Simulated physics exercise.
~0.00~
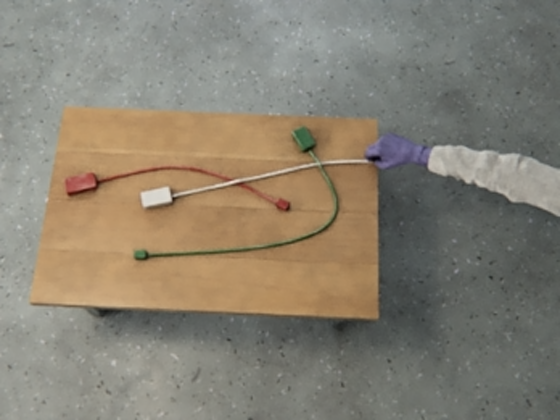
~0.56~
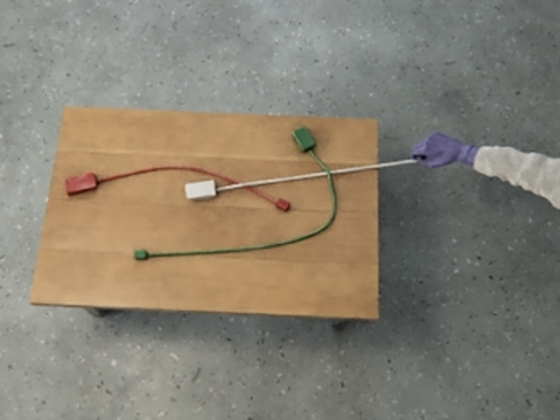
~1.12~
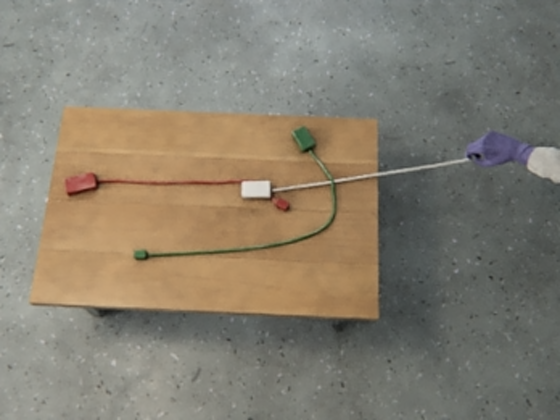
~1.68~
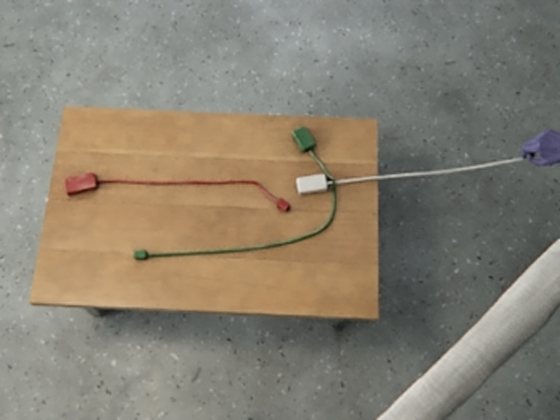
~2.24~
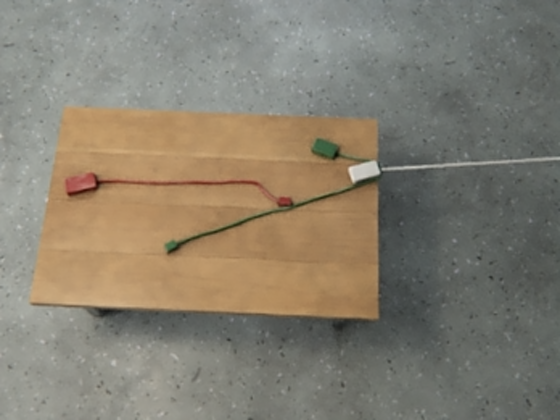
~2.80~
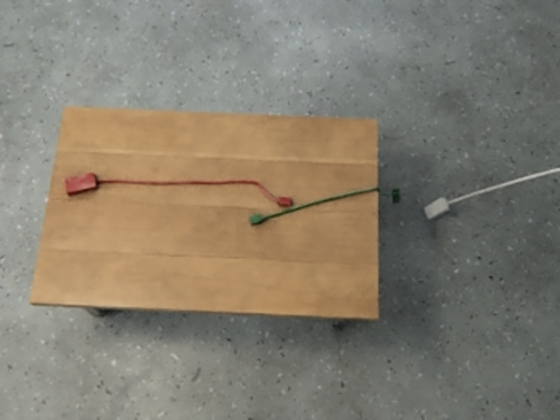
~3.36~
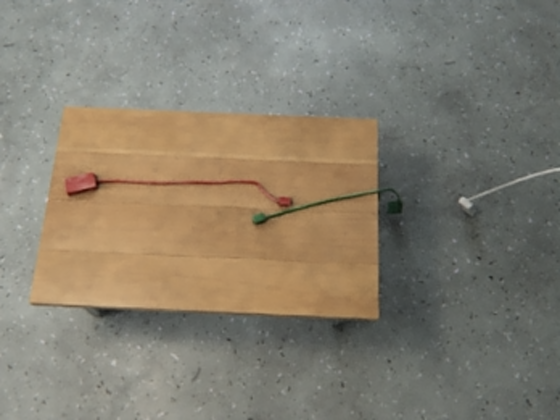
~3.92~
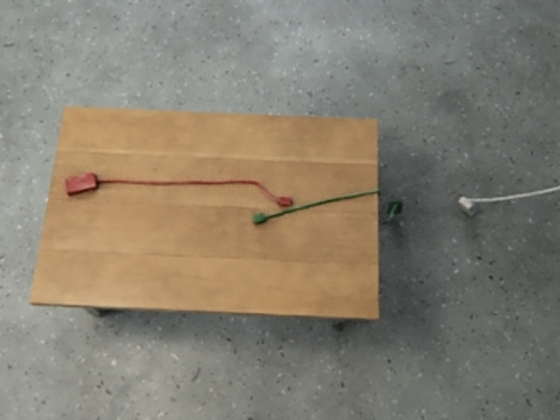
Gloved hand pulling a white lead rightwards off a wooden table, dragging the green lead until its charger hangs over the edge.
